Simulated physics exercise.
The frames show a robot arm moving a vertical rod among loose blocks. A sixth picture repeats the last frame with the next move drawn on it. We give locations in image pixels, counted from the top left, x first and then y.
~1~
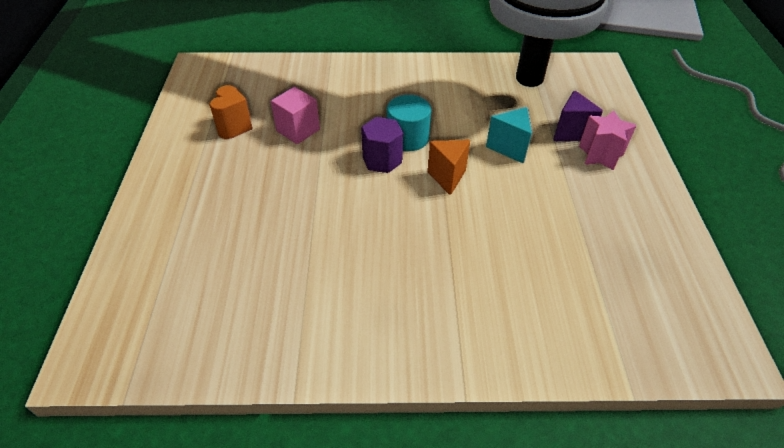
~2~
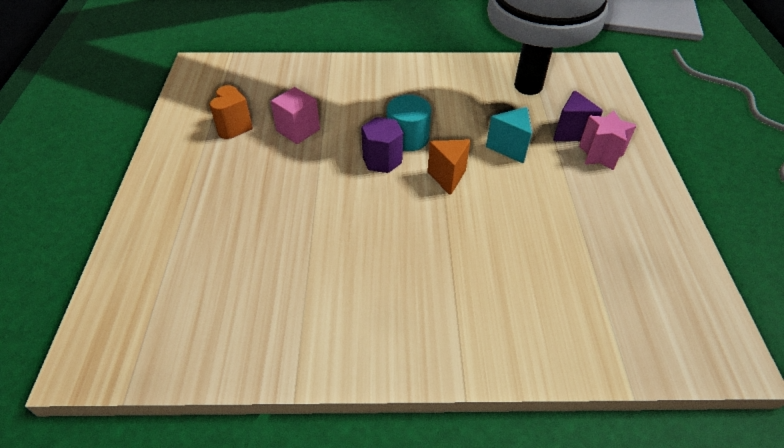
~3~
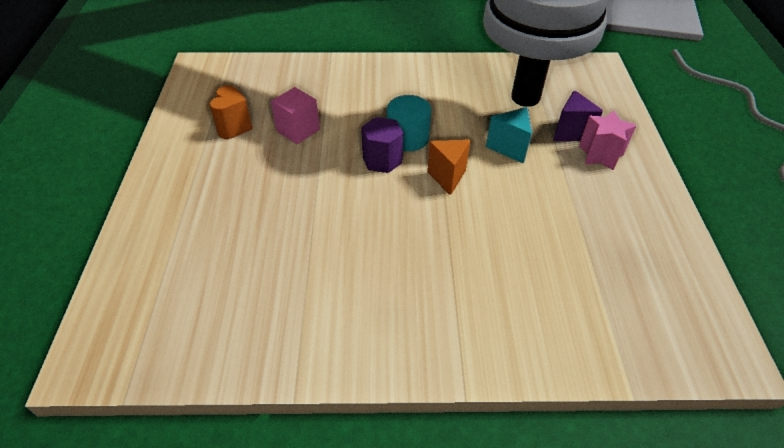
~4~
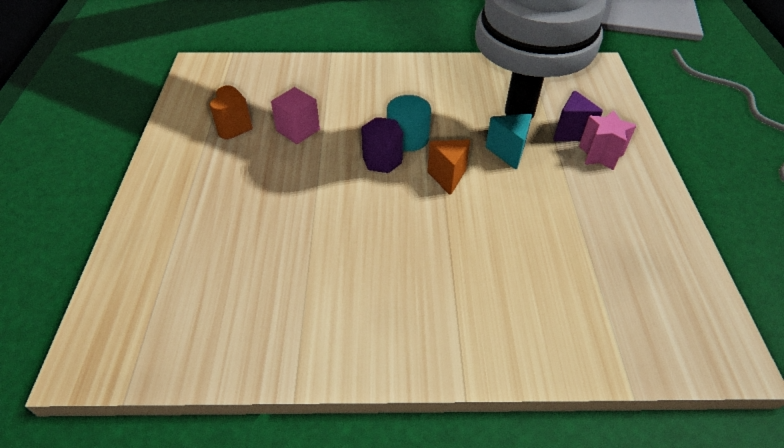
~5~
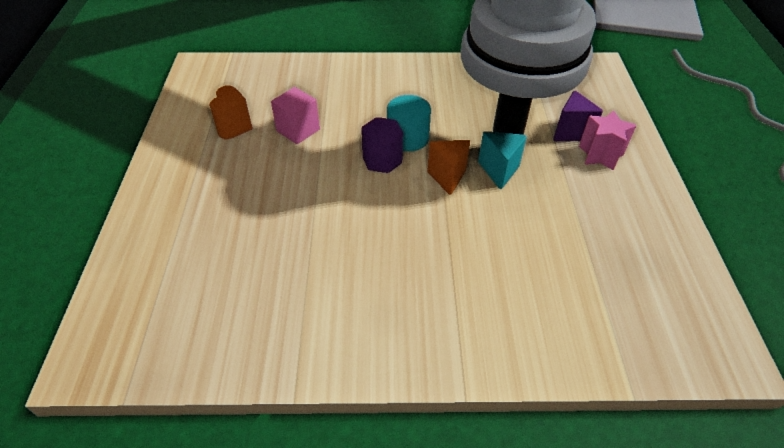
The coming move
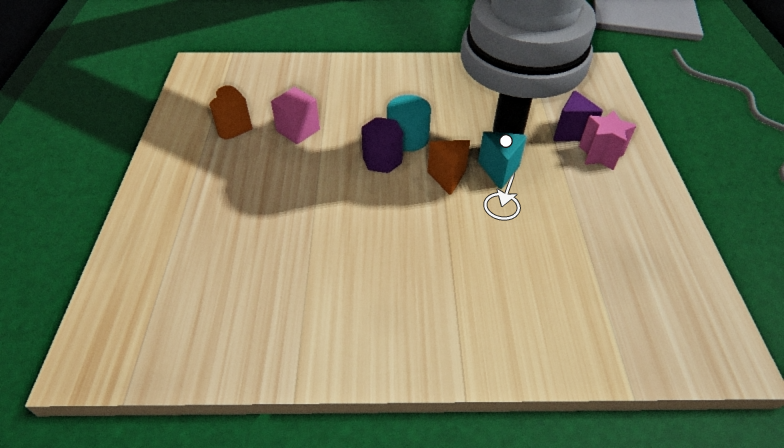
A robot arm with a vertical black rod hangs over the far side of a pale wooden board on green cloth, seen from above at an angle. An orange heart-like block and pink block sit left, purple, turquoise and orange ones mid-board, others right. The rod moves nearer and slightly left, pushing the turquoise triangular block toward the orange triangular one, while the camera stays still.
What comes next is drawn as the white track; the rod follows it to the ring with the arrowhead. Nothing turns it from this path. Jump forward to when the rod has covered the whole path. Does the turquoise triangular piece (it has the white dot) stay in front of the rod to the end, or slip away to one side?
At that point it is up front.
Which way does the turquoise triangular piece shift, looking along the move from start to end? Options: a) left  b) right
I'll go with b - right.
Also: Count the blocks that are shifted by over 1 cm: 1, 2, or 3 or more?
I'd say one block gets moved.
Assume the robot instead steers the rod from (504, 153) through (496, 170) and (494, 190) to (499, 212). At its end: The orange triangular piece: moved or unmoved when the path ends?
Here the orange triangular piece stays on its spot.
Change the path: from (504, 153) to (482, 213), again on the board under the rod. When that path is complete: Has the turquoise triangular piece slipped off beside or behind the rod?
I believe not.
The drawn path runs from (504, 153) over (513, 170) and (509, 188) to (502, 206); the dot is on the turquoise triangular piece.
The first path, step by step. Halfway along, rod at (516, 160); turquoise triangular piece at (500, 164), turned 40° clockwise.
At the end, rod at (506, 187); orange triangular piece not moved; turquoise triangular piece at (484, 190), turned 60° clockwise.
